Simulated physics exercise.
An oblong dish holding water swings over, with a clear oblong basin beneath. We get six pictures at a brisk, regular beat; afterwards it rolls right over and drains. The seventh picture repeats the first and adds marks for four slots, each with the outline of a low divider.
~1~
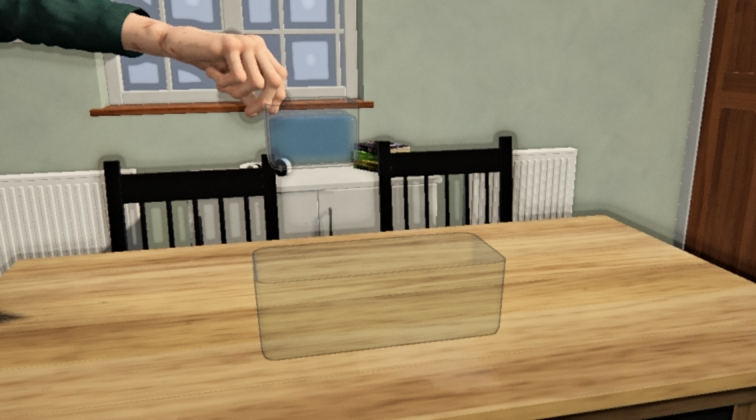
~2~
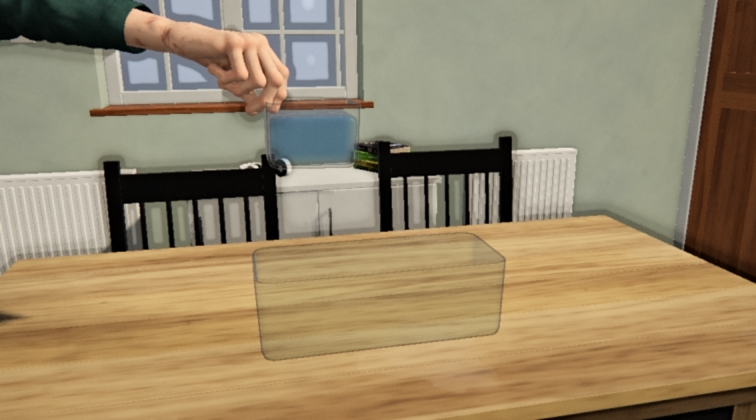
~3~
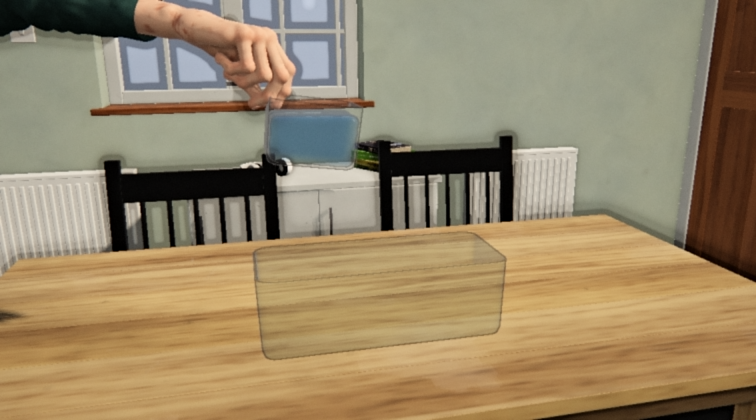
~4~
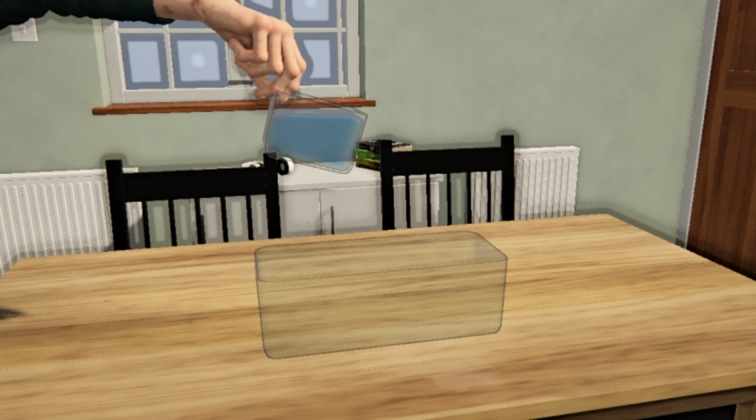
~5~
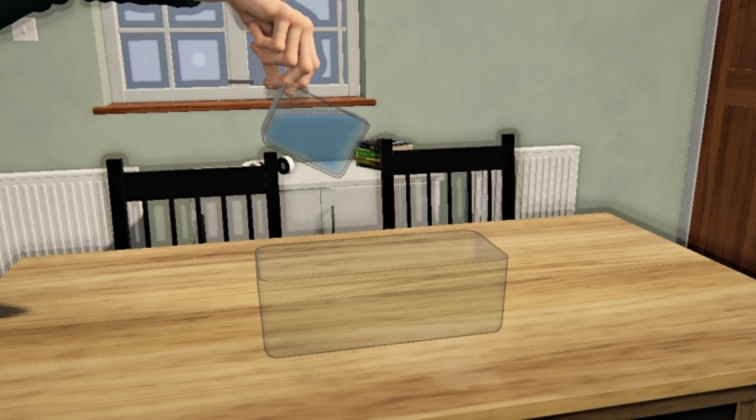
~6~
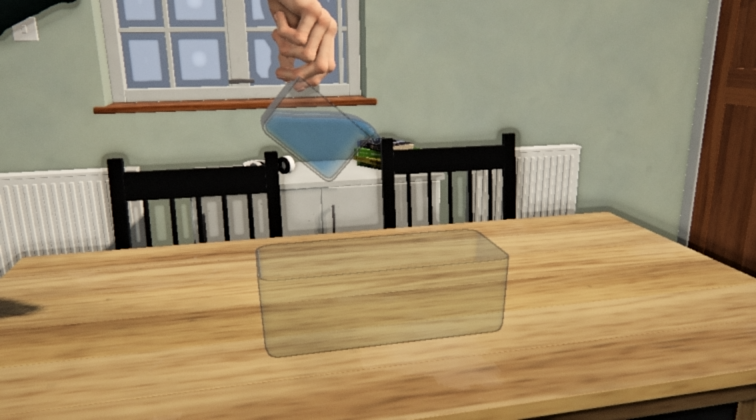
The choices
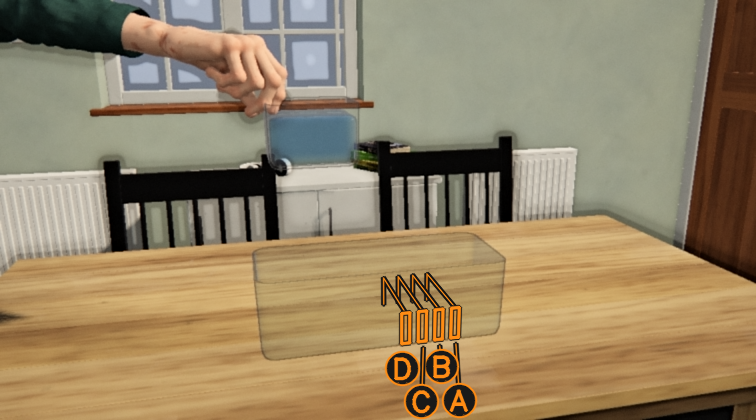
At first, a hand holds a small clear oblong dish of blue water level above a larger clear basin on a wooden table. The hand then tilts the dish steadily, its right side dipping lower. Finally, at the steepest tilt, water reaches just over the right-hand lip.
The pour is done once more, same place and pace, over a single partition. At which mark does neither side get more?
Go for C.
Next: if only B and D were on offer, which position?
It is D.
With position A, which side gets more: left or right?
The left one.
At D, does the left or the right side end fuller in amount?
More ends on the right.
On the marked copy, A at (455, 343); B at (439, 345); C at (423, 347); D at (406, 349).
With A, about 90 % ends left of the wall and 7 % right of it; 3 % is lost outside.
With B, about 82 % ends left of the wall and 13 % right of it; 5 % is lost outside.
With C, about 48 % ends left of the wall and 50 % right of it.
With D, about 27 % ends left of the wall and 71 % right of it.
